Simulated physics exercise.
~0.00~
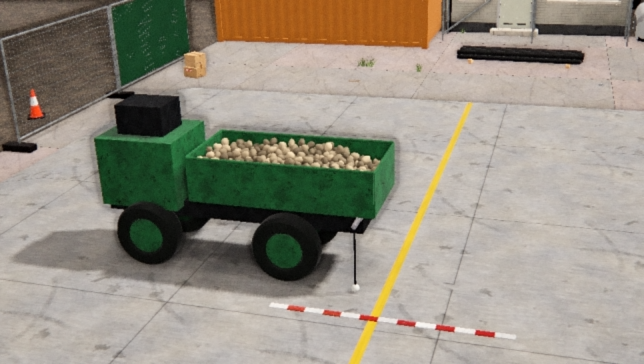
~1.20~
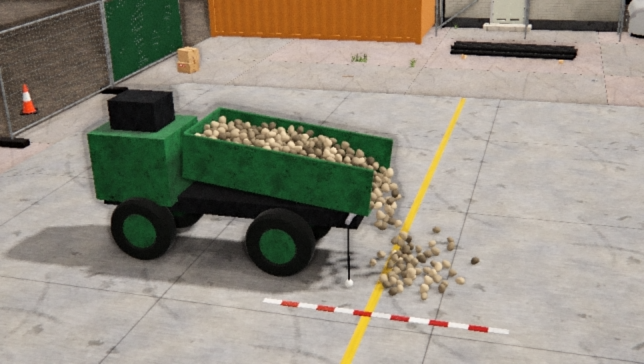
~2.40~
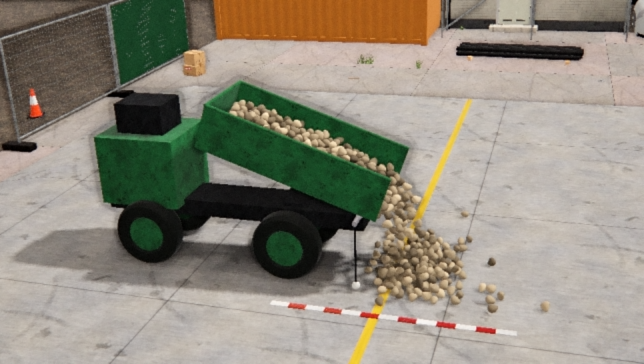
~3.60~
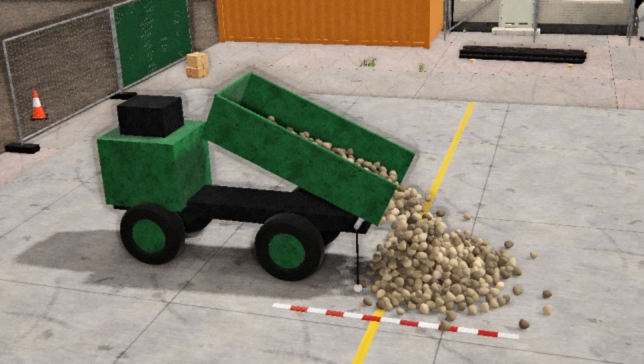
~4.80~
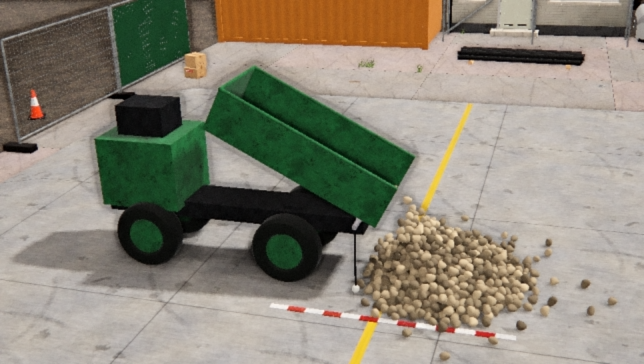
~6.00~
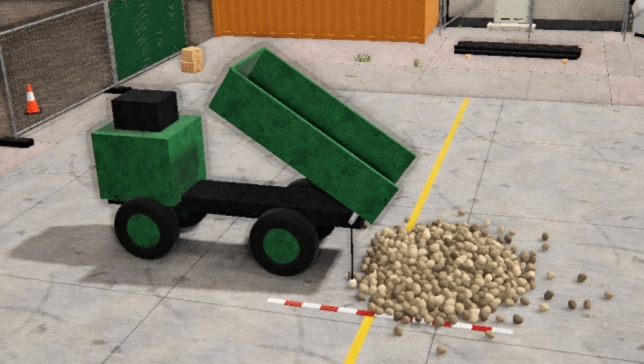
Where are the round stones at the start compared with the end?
At the start the stones lie in the green body of the truck. By the end they are in a heap on the ground to the right of the truck, mostly past the yellow line.
